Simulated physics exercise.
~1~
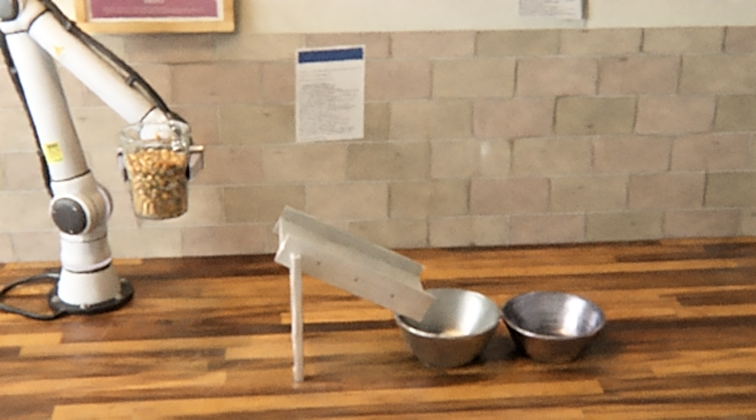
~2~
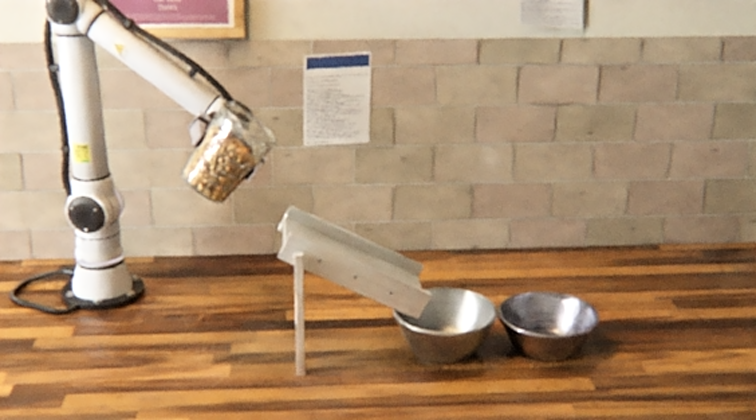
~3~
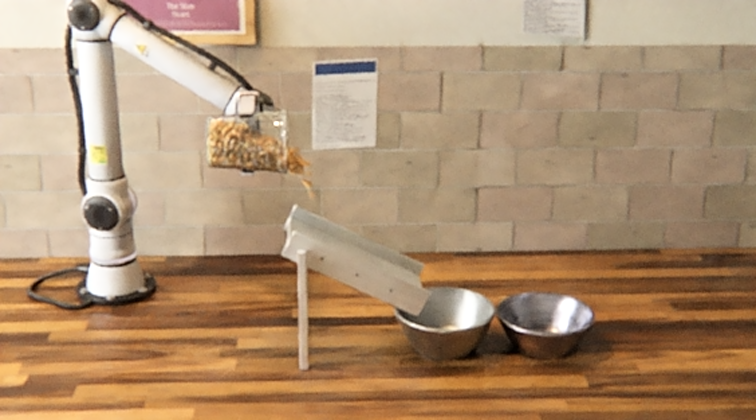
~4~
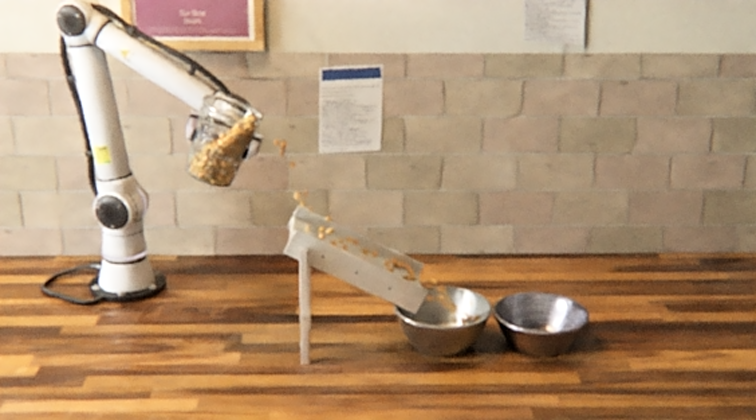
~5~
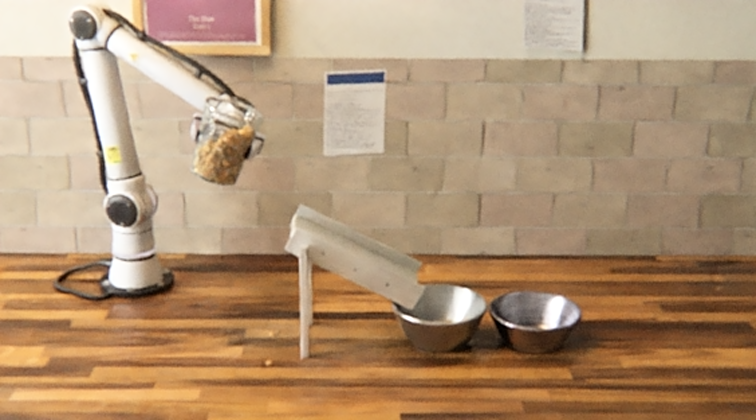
On a wooden countertop against a tiled wall, a robot arm moves a clear beaker of chickpeas right and tips it, spilling some down a chute toward the nearer of two metal bowls, then draws back and tilts it more upright, still holding most of the load.
